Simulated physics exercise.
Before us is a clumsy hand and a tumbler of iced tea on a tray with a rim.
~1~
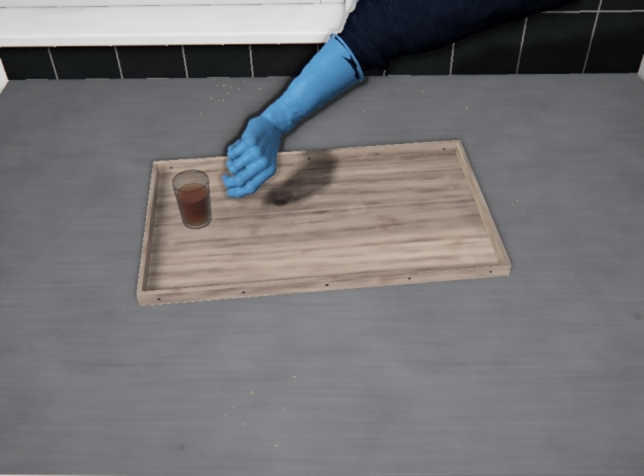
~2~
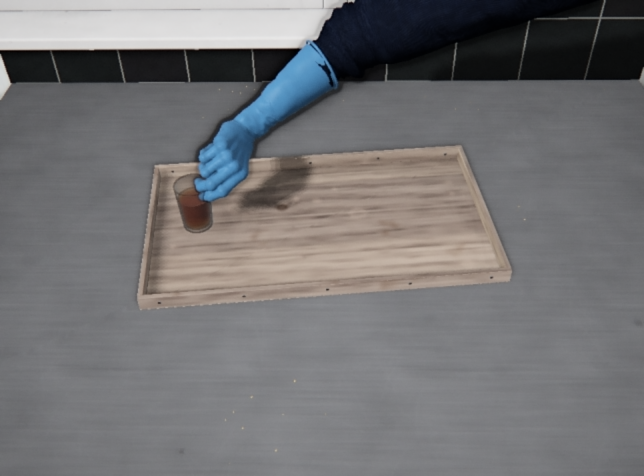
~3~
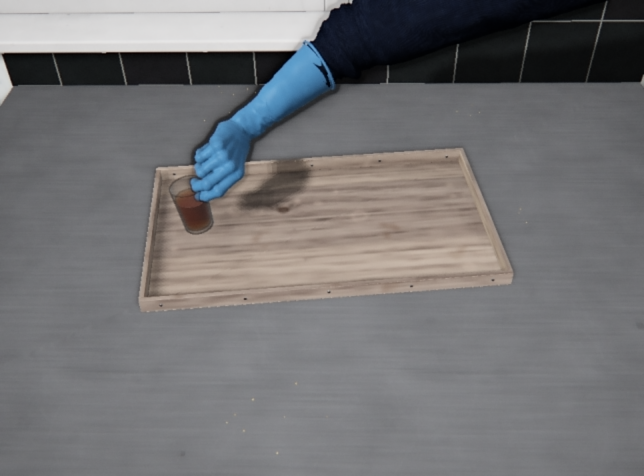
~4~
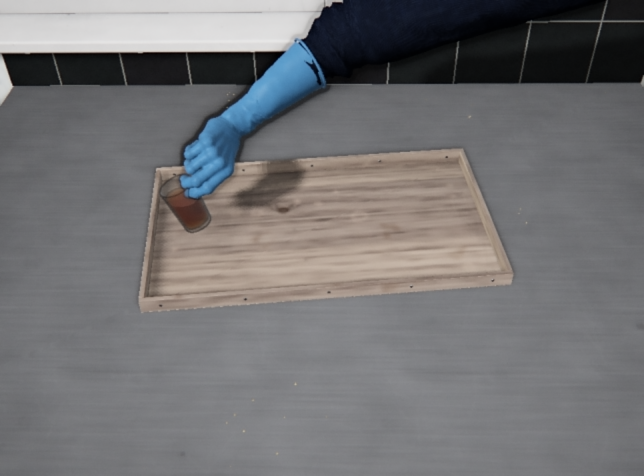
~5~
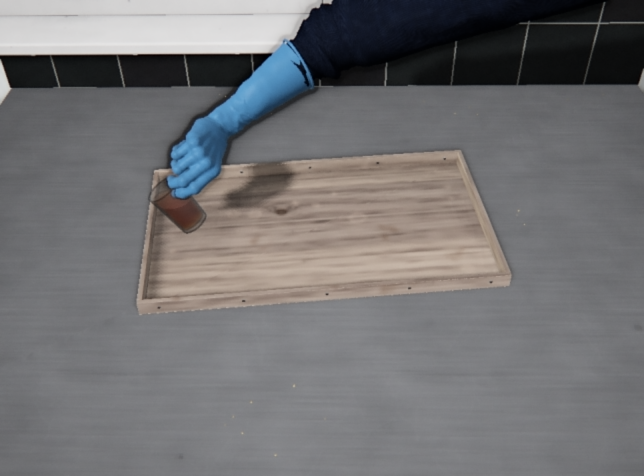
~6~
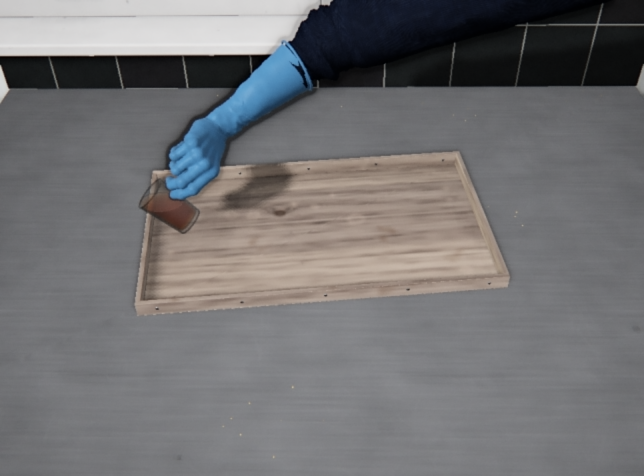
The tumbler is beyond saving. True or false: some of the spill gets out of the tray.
True, some gets out.
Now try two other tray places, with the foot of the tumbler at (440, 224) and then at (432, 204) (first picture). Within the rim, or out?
At the first place it stays in the tray, at the second it is held by the rim.
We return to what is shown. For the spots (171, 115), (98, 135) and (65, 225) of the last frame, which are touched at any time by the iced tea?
Taking them in order, I'd say safe, safe and covered.
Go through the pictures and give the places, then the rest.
It stands upright; tumbler (194, 199) about two thirds full; tray (315, 277), in the first frame.
Pushed off balance; tumbler about two thirds full, surface at (193, 197), in the second frame.
Pushed off balance; tumbler (193, 204) about two thirds full, in the third frame.
Pushed off balance; tumbler about two thirds full, surface at (183, 197); tray (317, 284), in the fourth frame.
Pushed off balance; tumbler (178, 205) tipped 30°, in the fifth frame.
It is falling; tumbler (169, 207) tipped 45°, in the sixth frame.
Shortly, the tumbler lies across the rim; the puddle covers about as much as a plate; it has landed past the rim.
Then, the puddle covers about as much as a tray; it has landed past the rim.
At the finish, the puddle covers about as much as a tray; it has landed past the rim.
